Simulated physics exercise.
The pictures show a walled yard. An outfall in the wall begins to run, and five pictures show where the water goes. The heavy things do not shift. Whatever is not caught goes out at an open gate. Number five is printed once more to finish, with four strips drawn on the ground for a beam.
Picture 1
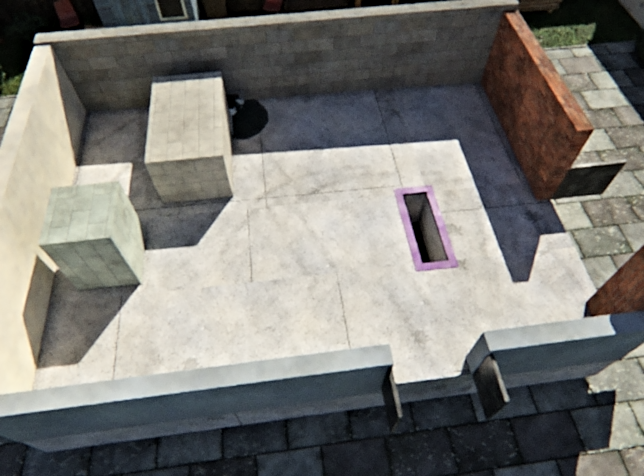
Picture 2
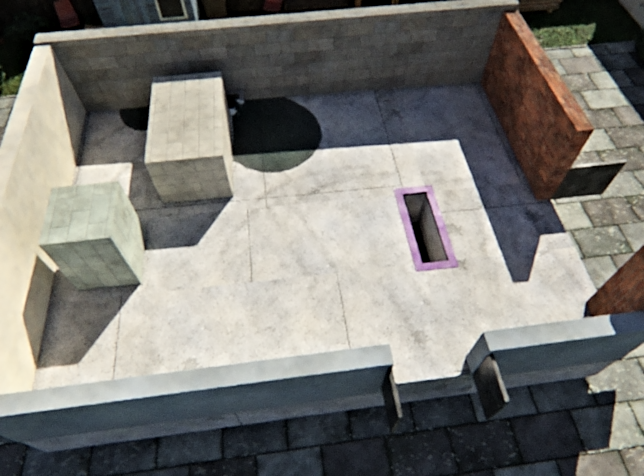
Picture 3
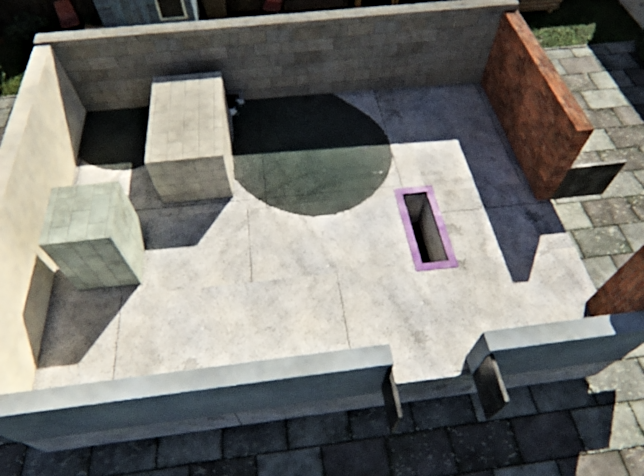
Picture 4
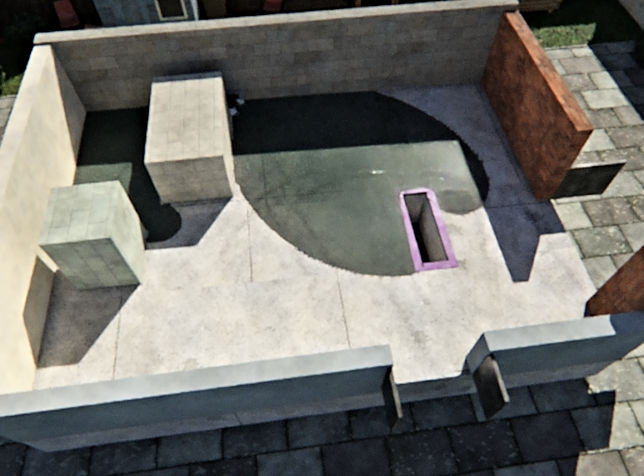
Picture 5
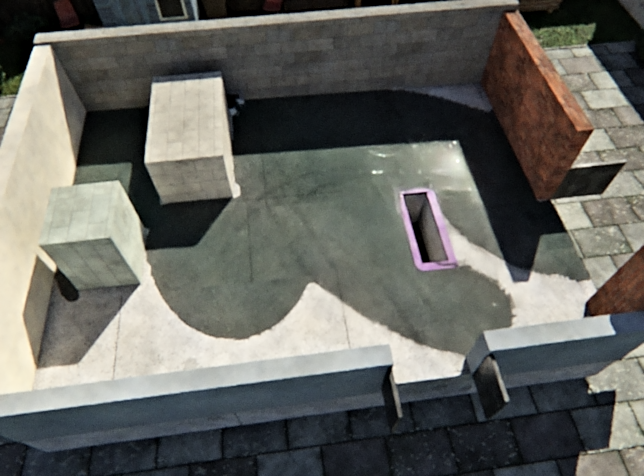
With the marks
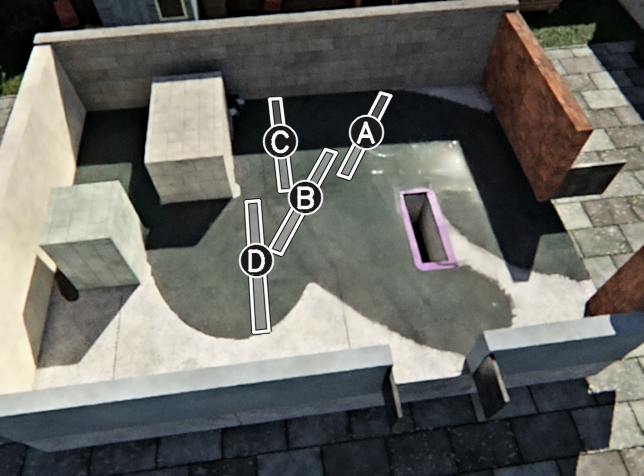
Water spreads in a dark, rounded sheet from beside the larger block near the back wall of a walled yard, passes behind both blocks, reaches the purple-rimmed drain, and extends across much of the pale floor toward the front.
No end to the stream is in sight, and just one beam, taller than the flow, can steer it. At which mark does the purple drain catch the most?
Choose D.
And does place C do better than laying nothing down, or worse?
It is worse.
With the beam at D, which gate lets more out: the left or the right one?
More leaves on the right.
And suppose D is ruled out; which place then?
A it is.
In white, A from (343, 176) to (385, 94); B from (275, 252) to (330, 151); C from (285, 190) to (275, 98); D from (261, 331) to (252, 201).
With A, about 18 % of the stream goes into the purple drain, about 82 % out by the gates.
With B, about 5 % of the stream goes into the purple drain, about 95 % out by the gates.
With C, about 5 % of the stream goes into the purple drain, about 95 % out by the gates.
With D, about 28 % of the stream goes into the purple drain, about 72 % out by the gates.
